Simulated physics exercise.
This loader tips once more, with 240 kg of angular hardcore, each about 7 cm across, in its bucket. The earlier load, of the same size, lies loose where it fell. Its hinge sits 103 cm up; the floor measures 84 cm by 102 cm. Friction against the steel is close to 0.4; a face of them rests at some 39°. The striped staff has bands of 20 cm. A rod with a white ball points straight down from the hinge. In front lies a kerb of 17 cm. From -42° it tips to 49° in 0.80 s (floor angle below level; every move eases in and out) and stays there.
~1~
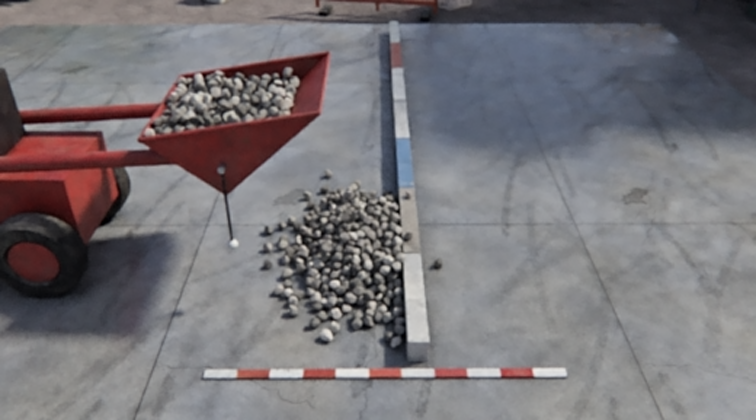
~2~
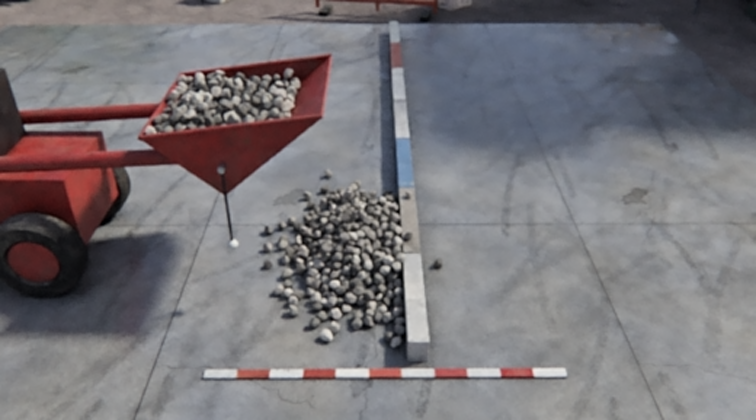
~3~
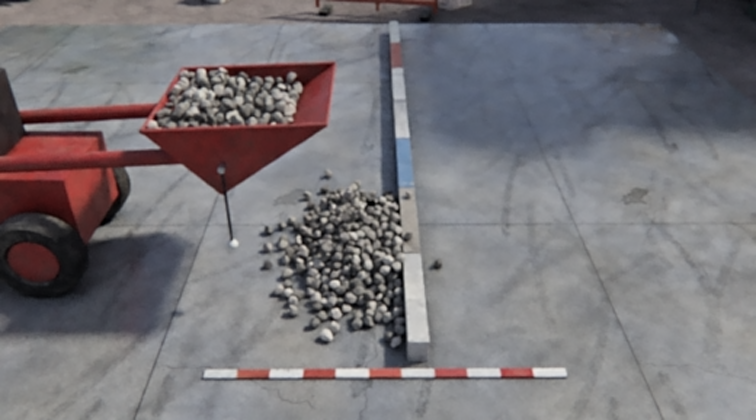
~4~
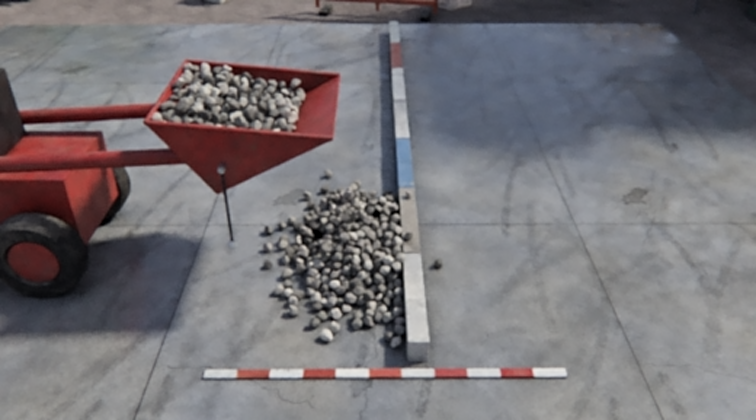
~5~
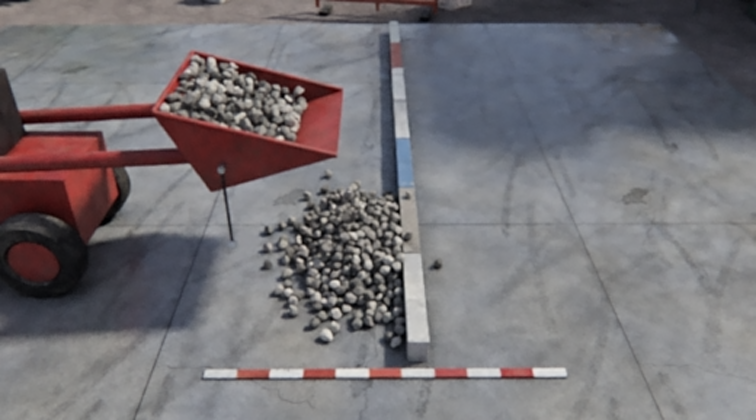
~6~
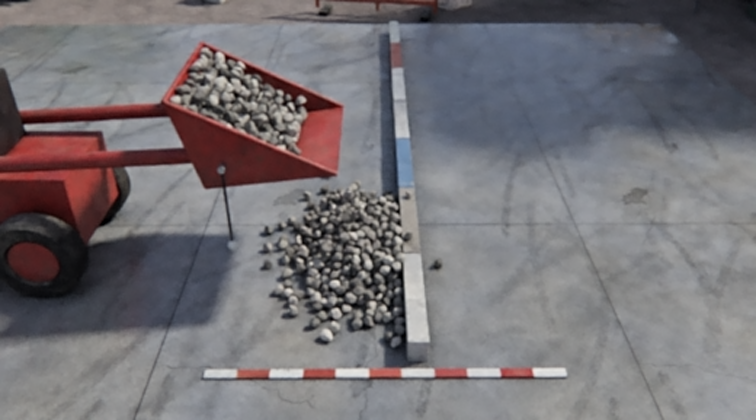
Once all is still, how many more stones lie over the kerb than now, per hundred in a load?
Some 0 per cent is added.
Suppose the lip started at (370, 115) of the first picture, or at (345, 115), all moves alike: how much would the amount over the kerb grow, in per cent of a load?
First some 10, then 5 per cent.
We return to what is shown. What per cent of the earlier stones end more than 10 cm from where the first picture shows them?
About 5 per cent.
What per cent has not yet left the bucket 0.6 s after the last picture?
About 70 per cent.
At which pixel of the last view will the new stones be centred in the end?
Around (322, 236).
Then, 0.3 s after the last picture the floor is at 35°; in per cent of one load, 100 in the bucket, 100 on this side of the kerb; the foremost stones are at (406, 248).
Then, 0.6 s after the last picture the floor is at 49°; in per cent of one load, 70 in the bucket, 129 on this side of the kerb; the foremost stones are at (406, 248).
Then, 0.9 s after the last picture the floor is at 49°; in per cent of one load, 9 in the bucket, 191 on this side of the kerb; the foremost stones are at (411, 243).
Then, 3.5 s after the last picture the floor is at 49°; in per cent of one load, 0 in the bucket, 200 on this side of the kerb; the foremost stones are at (421, 233). Net gain over the kerb, 0.
